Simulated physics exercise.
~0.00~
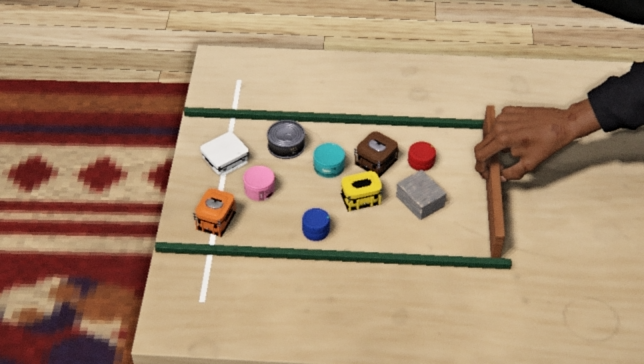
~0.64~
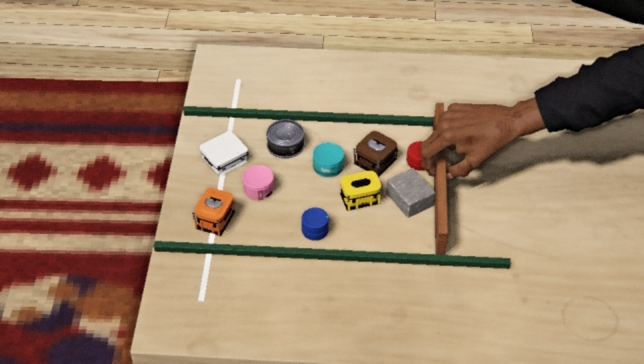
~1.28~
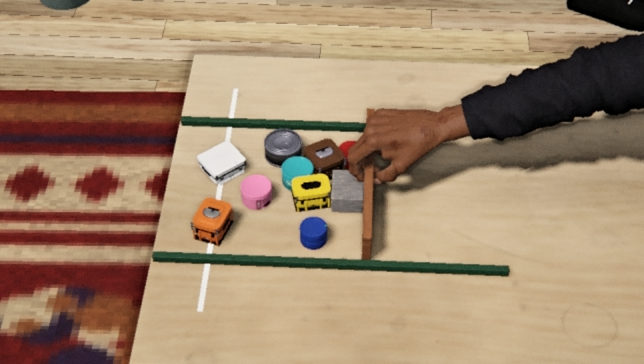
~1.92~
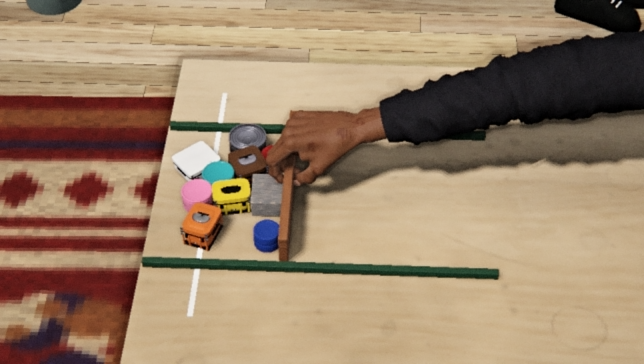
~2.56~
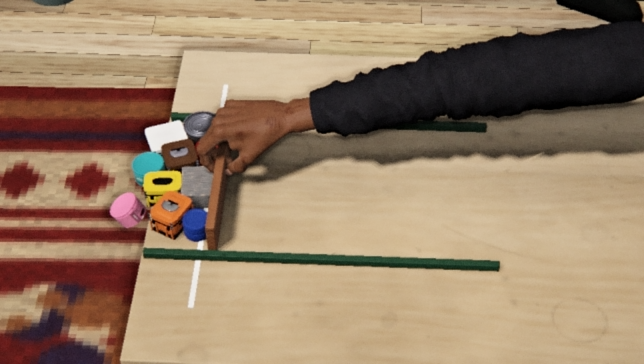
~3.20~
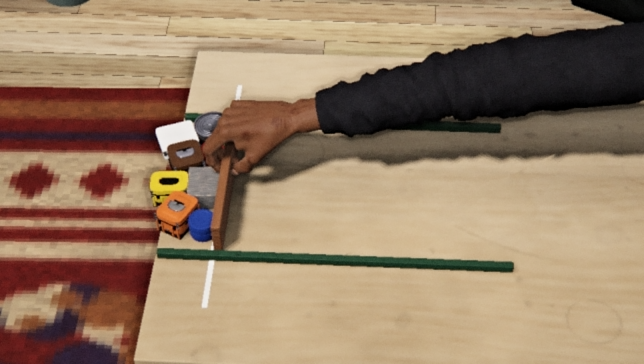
We see a hand slide an upright wooden board leftward between two green rails, gathering scattered small objects and pushing them toward the table's edge. The board halts near the white tape, and the pink and turquoise tubs go over the edge while the others stay bunched there.
